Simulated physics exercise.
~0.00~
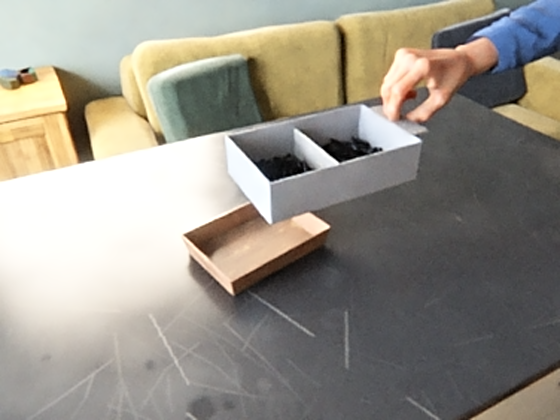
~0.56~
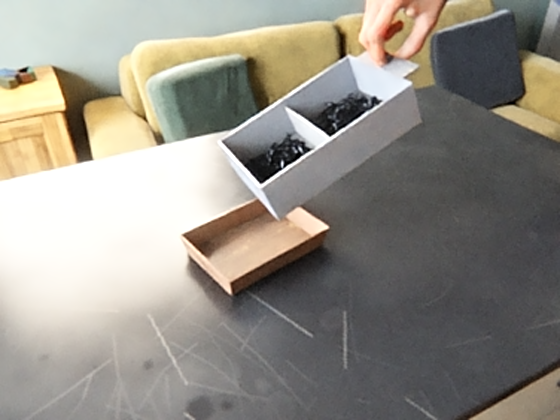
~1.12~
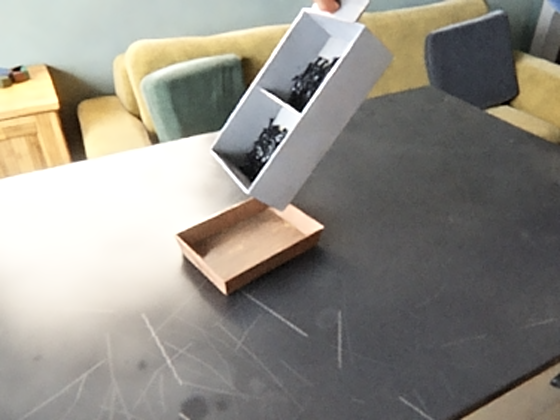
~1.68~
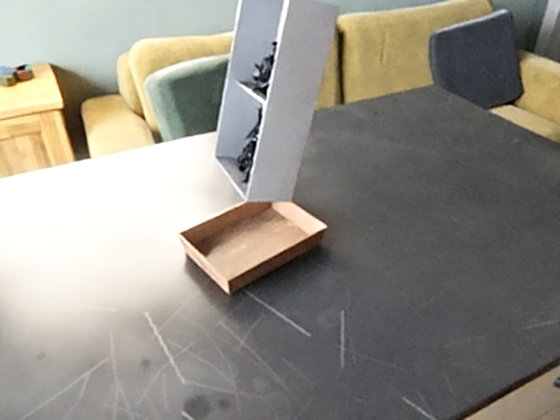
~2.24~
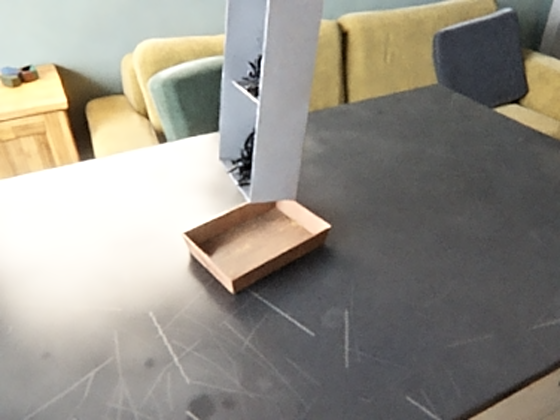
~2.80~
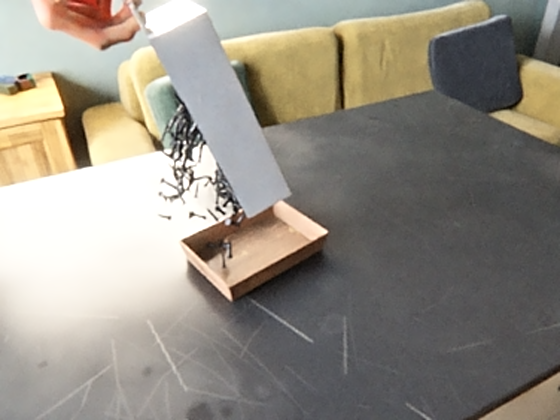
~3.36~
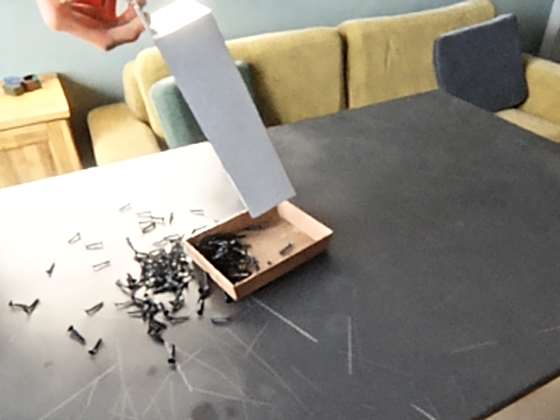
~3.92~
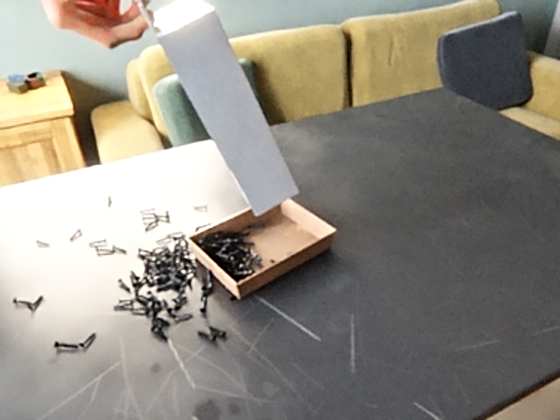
A pale grey box with two compartments of black screws is held by a hand above a dark, scratched table, seen from slightly above in a living room with yellow sofas and a wooden cabinet behind. A shallow brown tray sits on the table below it. The box tips steadily until it stands almost upright, the screws still inside. It then swings past upright, and the screws spill down its left side. Some land in the tray, while many scatter over the table to its left. The box stays tilted above the tray, with the screws lying still.
